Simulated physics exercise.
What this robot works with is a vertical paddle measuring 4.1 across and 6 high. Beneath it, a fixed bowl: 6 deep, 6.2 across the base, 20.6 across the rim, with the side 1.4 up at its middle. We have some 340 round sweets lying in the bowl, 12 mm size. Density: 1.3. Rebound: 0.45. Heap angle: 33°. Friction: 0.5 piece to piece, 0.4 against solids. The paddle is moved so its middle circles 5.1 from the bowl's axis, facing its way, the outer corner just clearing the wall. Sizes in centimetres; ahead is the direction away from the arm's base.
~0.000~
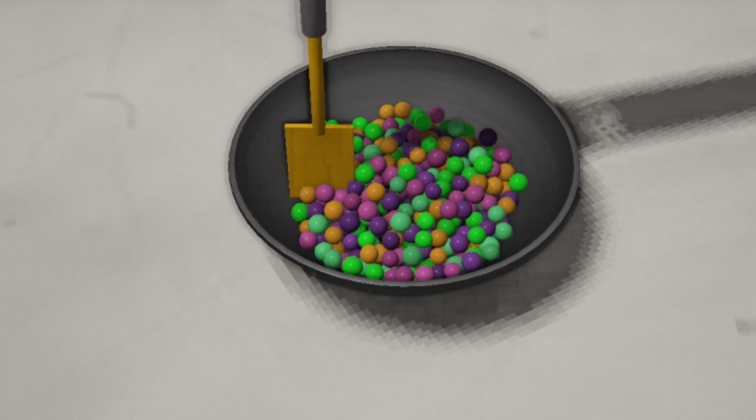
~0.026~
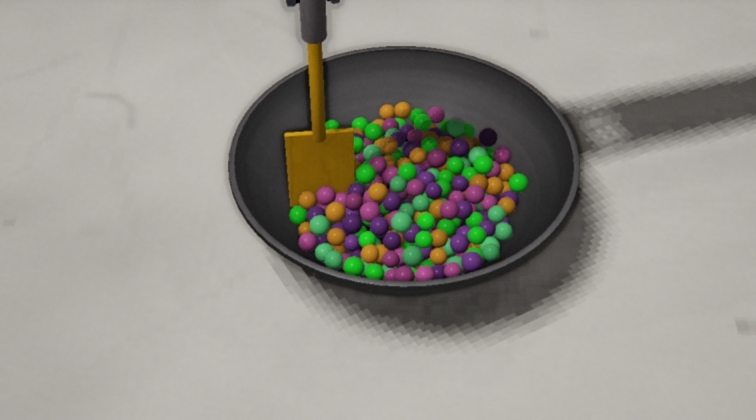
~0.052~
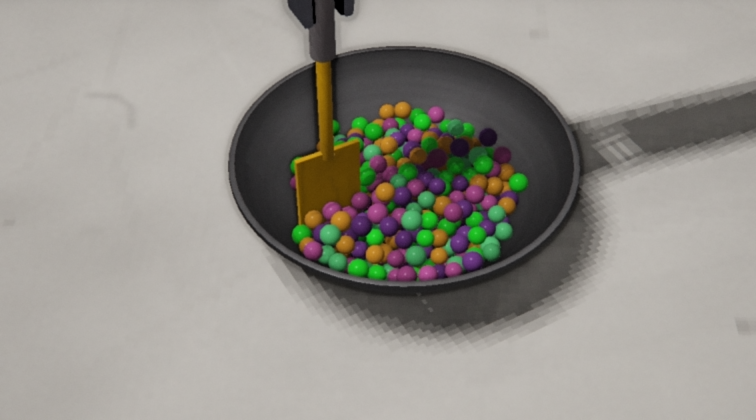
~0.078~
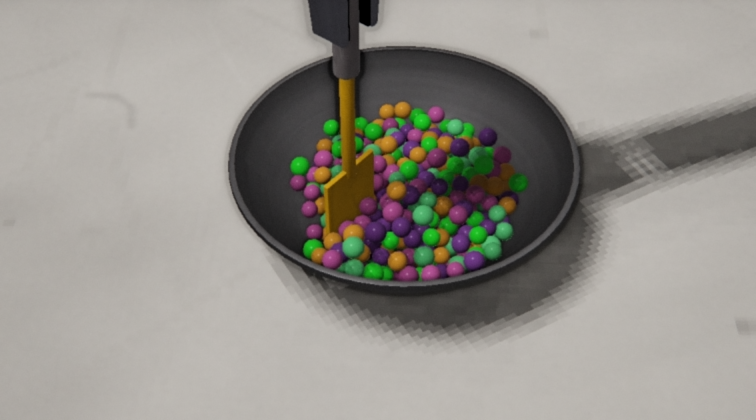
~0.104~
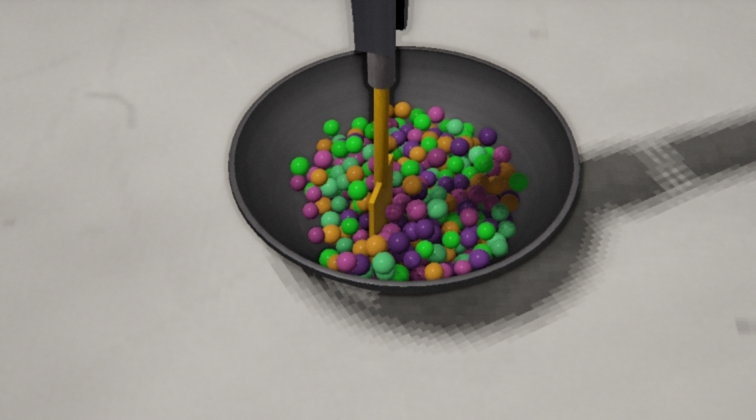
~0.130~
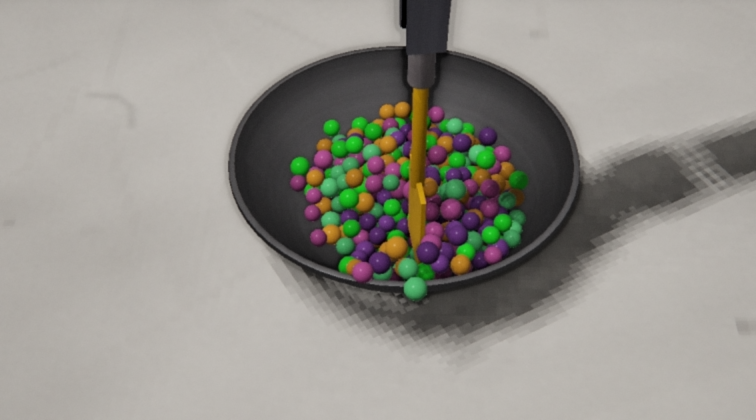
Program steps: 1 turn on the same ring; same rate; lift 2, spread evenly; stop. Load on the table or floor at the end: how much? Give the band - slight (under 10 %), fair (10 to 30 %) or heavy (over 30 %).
Band: Fair.
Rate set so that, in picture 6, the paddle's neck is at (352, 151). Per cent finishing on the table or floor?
I'd put it close to 5 per cent.
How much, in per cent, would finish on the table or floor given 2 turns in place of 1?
Then some 25 per cent.
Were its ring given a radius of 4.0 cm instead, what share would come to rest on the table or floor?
It would be near 15 per cent.
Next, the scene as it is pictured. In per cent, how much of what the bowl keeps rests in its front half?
Near 45 per cent of what stays in the bowl.
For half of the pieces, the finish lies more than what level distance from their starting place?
3 centimetres.
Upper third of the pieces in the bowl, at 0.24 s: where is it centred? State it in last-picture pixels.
About pixel (476, 143).
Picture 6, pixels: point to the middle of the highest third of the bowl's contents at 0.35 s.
Centre, approx.: (371, 123).
After 0.24 s, 196° round, highest piece 9 above the table; 327 in the bowl, 1 on the table or floor, 15 in flight or on the tool.
After 0.35 s, 293° round, highest piece 10 above the table; 303 in the bowl, 20 on the table or floor, 20 in flight or on the tool.
After 0.60 s, 0° round, highest piece 5 above the table; 285 in the bowl, 58 on the table or floor.
After 1.30 s, 0° round, highest piece 5 above the table; 285 in the bowl, 58 on the table or floor.
At rest, 285 in the bowl, 58 on the table or floor. That is 17 % on the table or floor.
